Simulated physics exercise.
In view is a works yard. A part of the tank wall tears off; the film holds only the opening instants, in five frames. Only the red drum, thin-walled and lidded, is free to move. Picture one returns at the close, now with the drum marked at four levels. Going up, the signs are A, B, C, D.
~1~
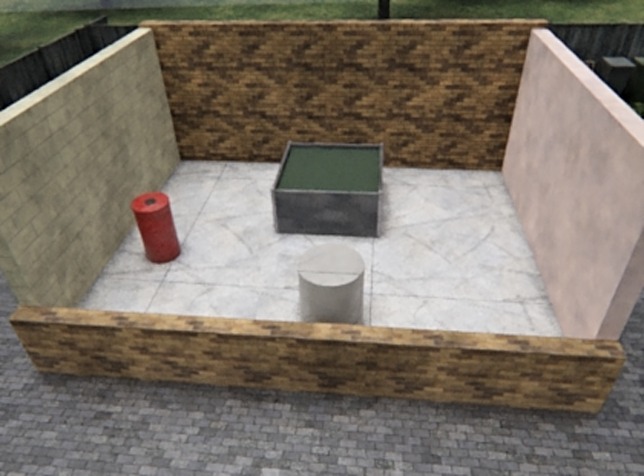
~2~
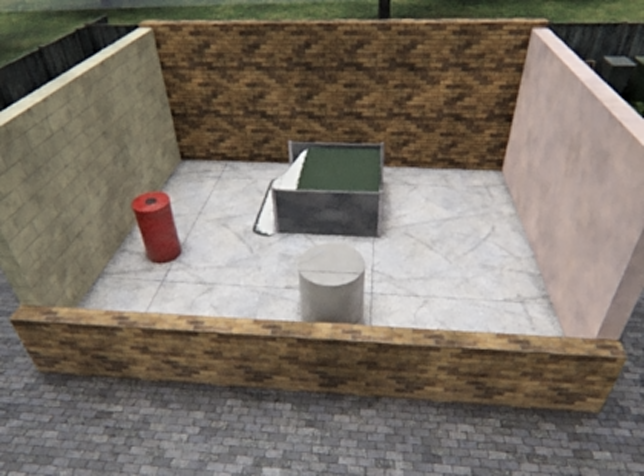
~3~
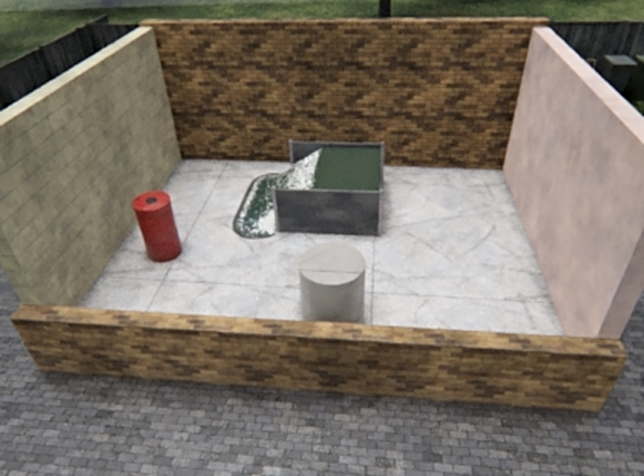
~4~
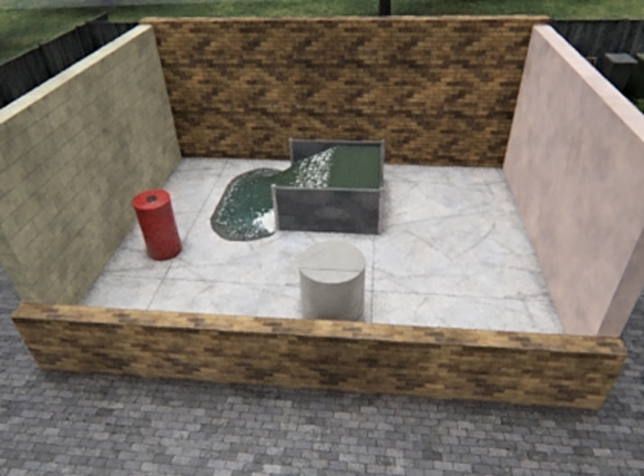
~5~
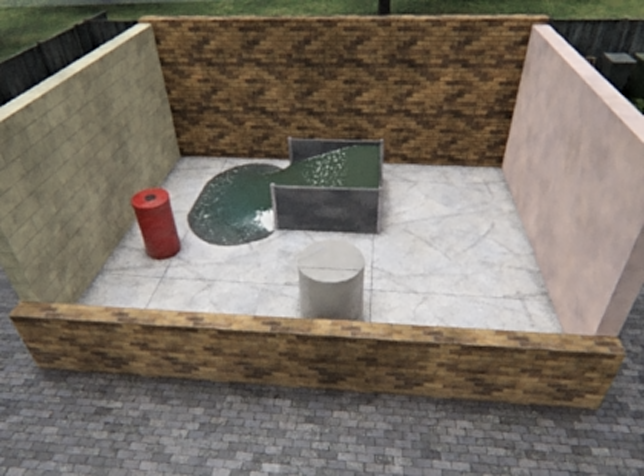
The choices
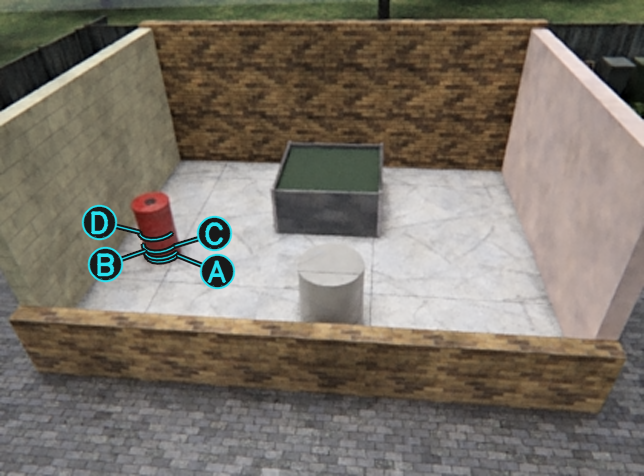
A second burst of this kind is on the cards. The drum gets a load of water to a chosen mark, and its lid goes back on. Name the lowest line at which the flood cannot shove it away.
Mark D just does it.
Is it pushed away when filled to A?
Yes, that goes wrong.
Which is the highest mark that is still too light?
C.
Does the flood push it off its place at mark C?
Yes.
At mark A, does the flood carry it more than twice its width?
Yes, clearly.
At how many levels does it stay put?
One of them.
On the marked copy, A at (157, 261); B at (156, 258); C at (154, 252); D at (151, 239); from the bottom up A, B, C, D.
With A, it is pushed about 6 times its own width away.
With B, it is pushed about 5 times its own width away.
With C, it is pushed about its own width away.
With D, it does not move.
